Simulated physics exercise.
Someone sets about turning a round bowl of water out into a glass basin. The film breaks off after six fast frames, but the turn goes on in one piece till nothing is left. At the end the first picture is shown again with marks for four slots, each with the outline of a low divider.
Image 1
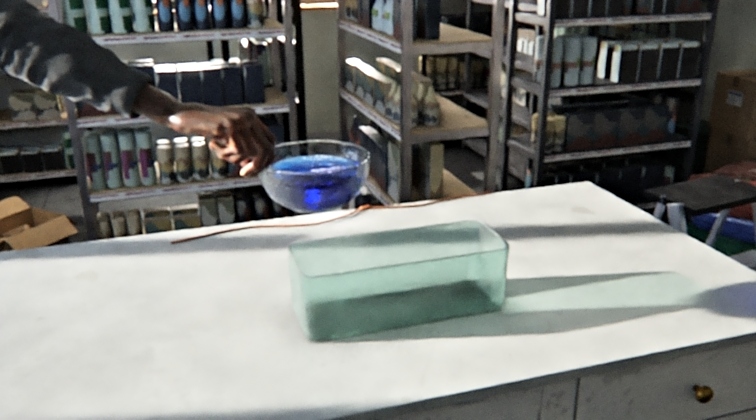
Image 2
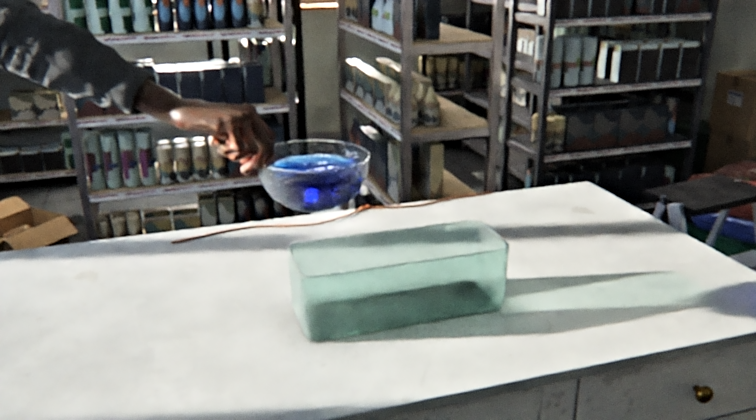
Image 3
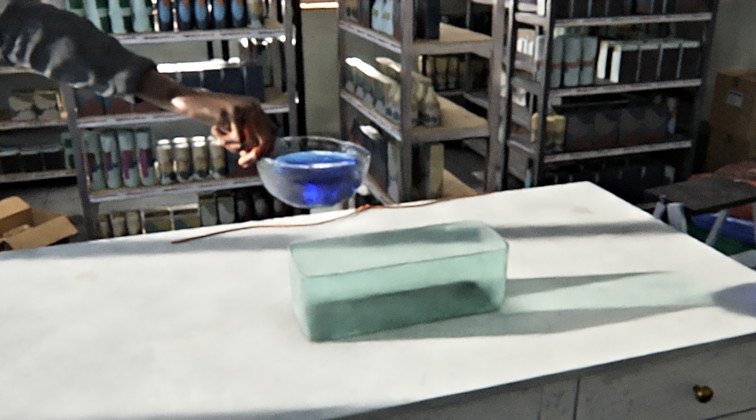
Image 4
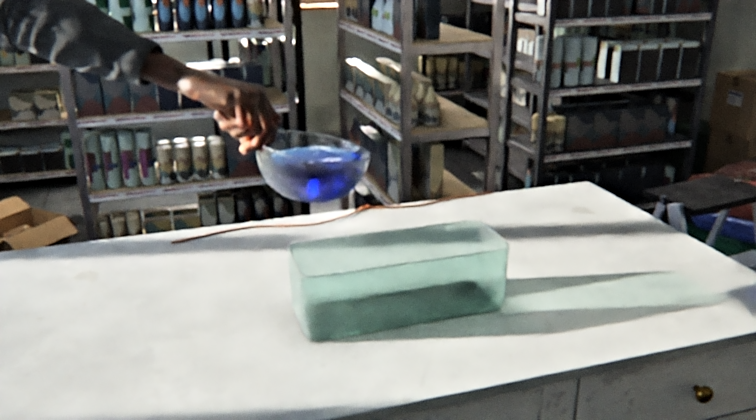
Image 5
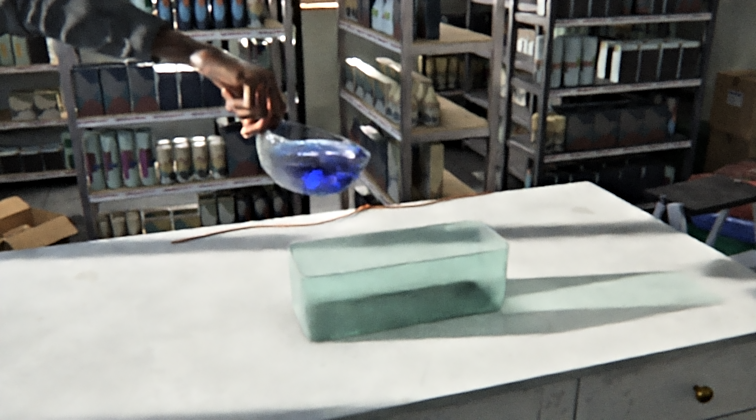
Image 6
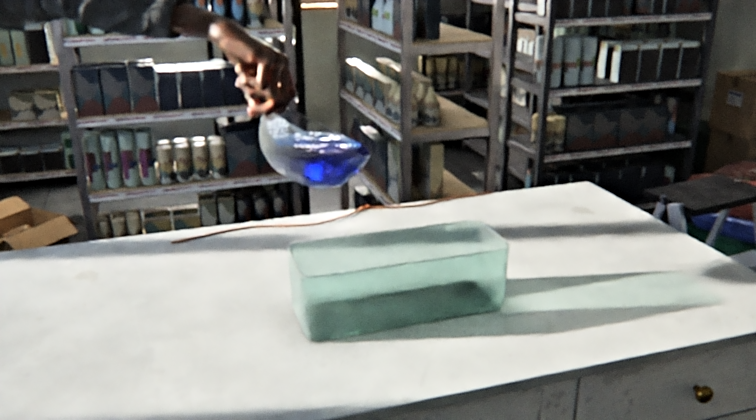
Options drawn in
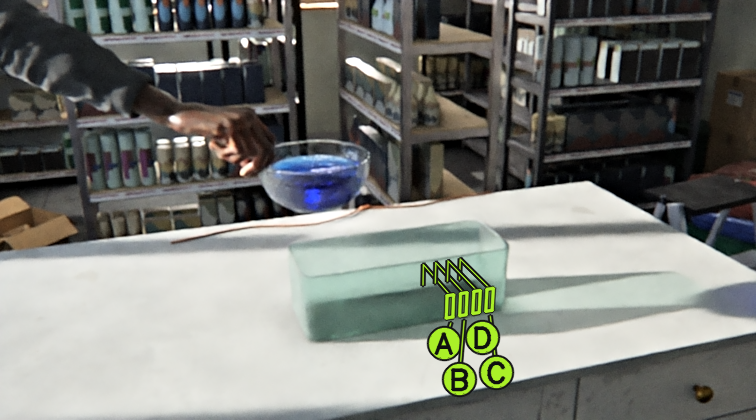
The clip opens on a hand holding a round, clear bowl of blue liquid upright above a white table, behind a pale green glass basin, with stocked shelves beyond. The hand then rises and tilts the bowl steadily to the right, until the blue liquid reaches the lowered right side of its rim.
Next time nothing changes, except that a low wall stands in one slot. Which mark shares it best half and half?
The best place is A.
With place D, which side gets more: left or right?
The left side.
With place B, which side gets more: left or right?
The left one.
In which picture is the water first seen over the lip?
Picture 6.
On the marked copy, A at (450, 322); B at (464, 320); C at (490, 315); D at (477, 318).
With A, about 47 % ends left of the wall and 50 % right of it; 3 % is lost outside.
With B, about 71 % ends left of the wall and 25 % right of it; 4 % is lost outside.
With C, about 86 % ends left of the wall and 11 % right of it; 4 % is lost outside.
With D, about 85 % ends left of the wall and 8 % right of it; 7 % is lost outside.
